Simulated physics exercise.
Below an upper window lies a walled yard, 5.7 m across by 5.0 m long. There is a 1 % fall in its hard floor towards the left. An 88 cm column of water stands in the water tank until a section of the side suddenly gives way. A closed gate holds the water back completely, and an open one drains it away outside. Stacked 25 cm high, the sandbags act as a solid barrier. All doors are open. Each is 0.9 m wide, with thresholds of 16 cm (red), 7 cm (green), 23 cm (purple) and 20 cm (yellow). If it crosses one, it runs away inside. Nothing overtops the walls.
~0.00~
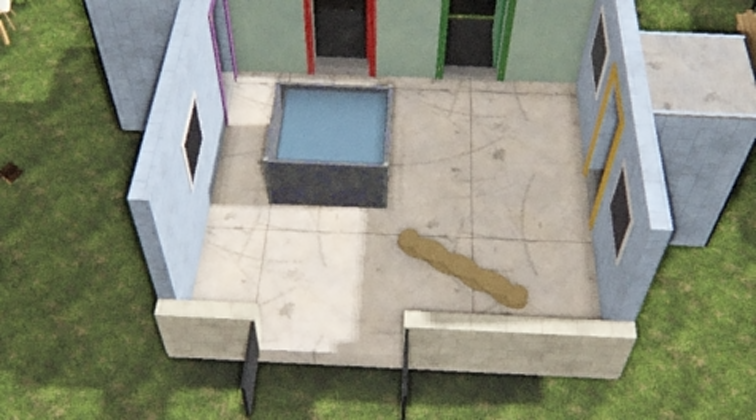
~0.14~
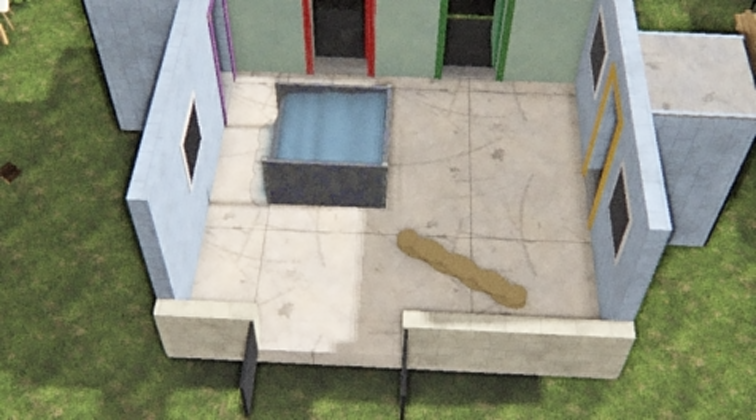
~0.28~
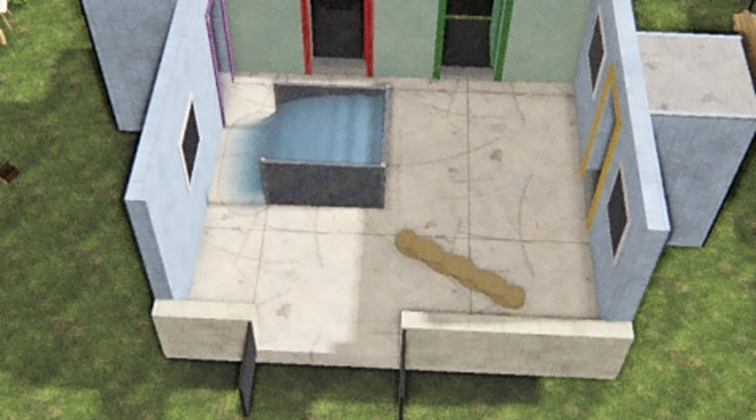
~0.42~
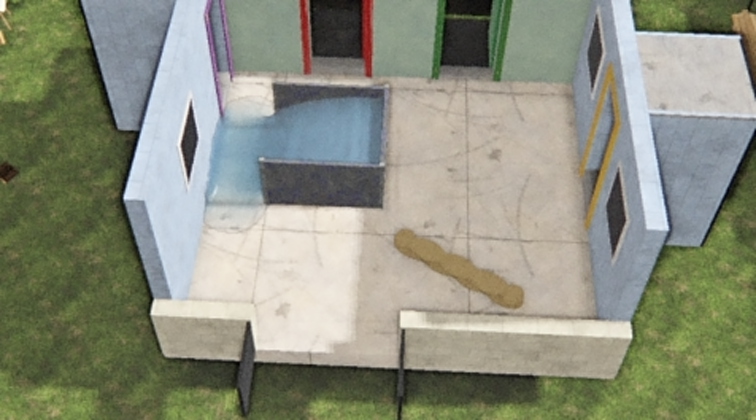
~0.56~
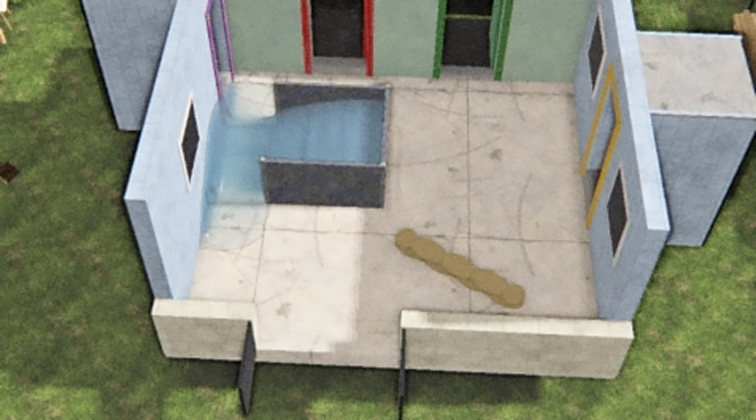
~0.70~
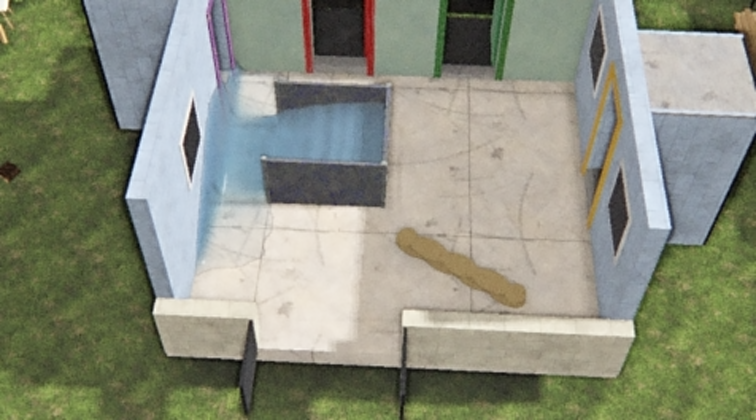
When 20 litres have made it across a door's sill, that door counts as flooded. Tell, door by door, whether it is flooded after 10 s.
Red door - no; green door - no; purple door - yes; yellow door - no.
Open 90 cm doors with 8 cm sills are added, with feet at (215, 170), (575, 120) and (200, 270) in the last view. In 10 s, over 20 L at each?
Taking them in order, the first gets enough, the second enough and the third too little.
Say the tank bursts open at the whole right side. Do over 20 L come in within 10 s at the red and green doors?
Door red stays within, door green goes beyond.
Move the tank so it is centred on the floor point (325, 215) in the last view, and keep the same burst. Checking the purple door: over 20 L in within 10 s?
With that change, the limit at the purple door is not exceeded.
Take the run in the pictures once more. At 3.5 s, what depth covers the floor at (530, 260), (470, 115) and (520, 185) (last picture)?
Approximately 0, 5 and 2 centimetres, going through them in turn.
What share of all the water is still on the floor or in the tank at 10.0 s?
76 %.
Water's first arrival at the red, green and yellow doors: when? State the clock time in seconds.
The red door is reached at 1.3 s, green at 2.0 s, yellow at 3.4 s.
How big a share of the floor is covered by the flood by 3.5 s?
Close to 65 in a hundred.
After 1.4 s water covers 25 % of the floor and is deepest (63 cm) near (235, 77); red door 7 cm at the sill, 0 L in, green door not reached, purple door 31 cm at the sill, 17 L in, yellow door not reached.
After 2.2 s water covers 40 % of the floor and is deepest (42 cm) near (235, 77); red door 14 cm at the sill, 0 L in, green door 3 cm at the sill, 0 L in, purple door 30 cm at the sill, 48 L in, yellow door not reached.
After 3.5 s water covers 65 % of the floor and is deepest (23 cm) near (574, 113); red door 10 cm at the sill, 0 L in, green door 4 cm at the sill, 0 L in, purple door 18 cm at the sill, 66 L in, yellow door 7 cm at the sill, 0 L in.
After 6.0 s water covers 90 % of the floor and is deepest (14 cm) near (515, 287); red door 6 cm at the sill, 0 L in, green door 5 cm at the sill, 0 L in, purple door 11 cm at the sill, 67 L in, yellow door 6 cm at the sill, 0 L in.
After 10.0 s water covers 95 % of the floor and is deepest (13 cm) near (204, 233); red door 4 cm at the sill, 0 L in, green door 8 cm at the sill, 1 L in, purple door 6 cm at the sill, 67 L in, yellow door 7 cm at the sill, 0 L in.
